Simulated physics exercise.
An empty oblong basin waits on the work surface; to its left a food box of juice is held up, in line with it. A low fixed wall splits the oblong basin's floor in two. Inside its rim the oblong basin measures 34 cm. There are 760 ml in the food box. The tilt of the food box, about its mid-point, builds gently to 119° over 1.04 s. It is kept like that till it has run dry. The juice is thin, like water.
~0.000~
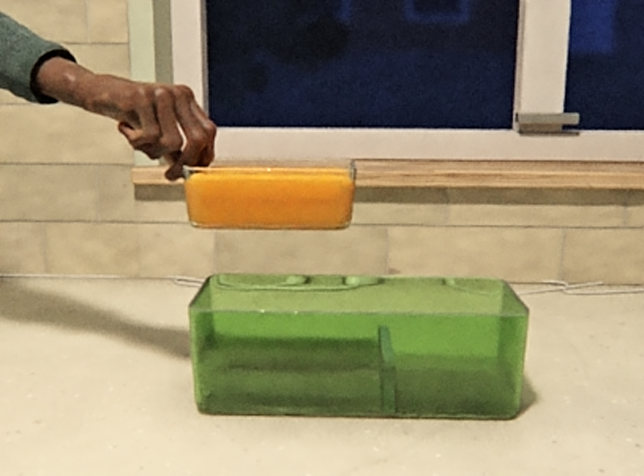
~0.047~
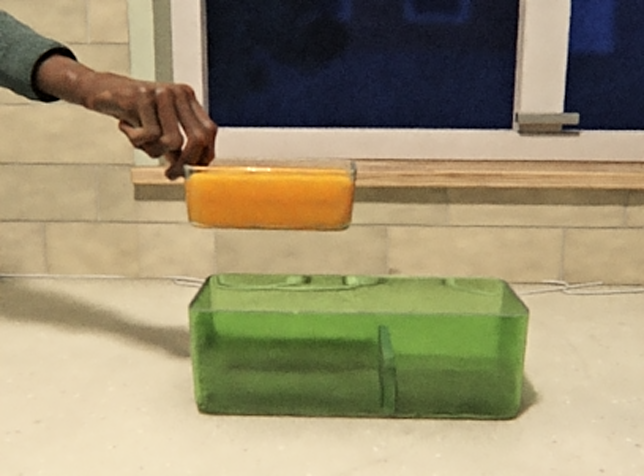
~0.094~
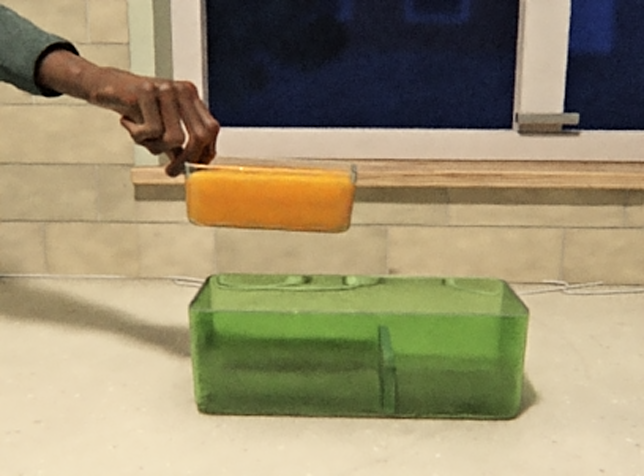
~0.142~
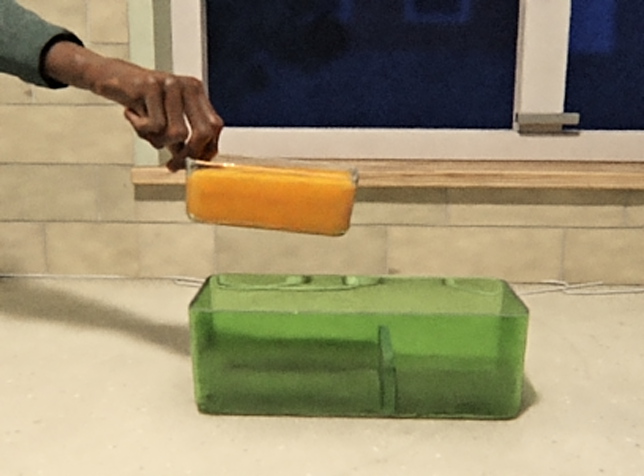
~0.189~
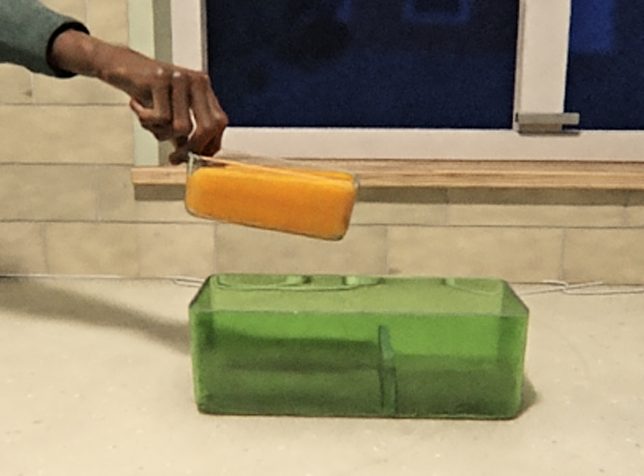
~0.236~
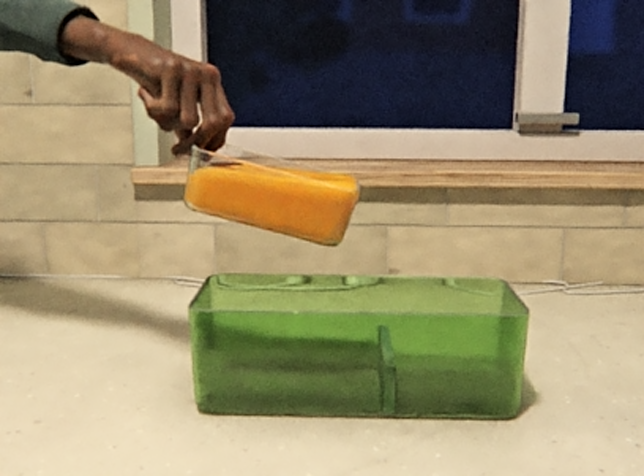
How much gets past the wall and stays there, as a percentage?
Roughly 62 per cent is past the wall.
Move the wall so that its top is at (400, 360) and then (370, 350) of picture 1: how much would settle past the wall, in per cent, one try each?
First 45, then 70 per cent.
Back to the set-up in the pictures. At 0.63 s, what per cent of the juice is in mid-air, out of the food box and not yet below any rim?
Near 34 in a hundred.
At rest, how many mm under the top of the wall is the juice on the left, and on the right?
Some 42 mm on the left and 22 mm on the right.
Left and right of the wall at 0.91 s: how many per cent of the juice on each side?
Left about 30, right about 62.
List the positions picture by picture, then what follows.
In the first frame, it leans 0°; its right rim is at (354, 167); the juice meets the walls at (194, 172) and (351, 174); the oblong basin's rim runs from (199, 292) to (516, 297); the wall's top is at (387, 345).
In the second frame, it leans 1°; its right rim is at (355, 167); the juice meets the walls at (194, 172) and (352, 174).
In the third frame, it leans 2°; its right rim is at (355, 170); the juice meets the walls at (195, 171) and (353, 175).
In the fourth frame, it leans 5°; its right rim is at (356, 174); the juice meets the walls at (197, 169) and (354, 178).
In the fifth frame, it leans 9°; its right rim is at (357, 180); the juice meets the walls at (197, 168) and (356, 178).
In the sixth frame, it leans 14°; its right rim is at (358, 188); the juice meets the walls at (199, 167) and (358, 182); 1 per cent is over the edge.
Then, 0.63 s in, the tilt is 78° and 16 per cent is still to pour, 5 is left of the wall and 44 right of it.
Then, 0.91 s in, the tilt is 115° and 1 per cent is still to pour, 29 is left of the wall and 62 right of it.
Then, 1.21 s in, the tilt is 119° and 0 per cent is still to pour, 32 is left of the wall and 62 right of it.
Then, 1.54 s in, the tilt is 119° and 0 per cent is still to pour, 32 is left of the wall and 62 right of it.
Finally, 32 per cent lies left of the wall, 62 right of it and 6 outside.
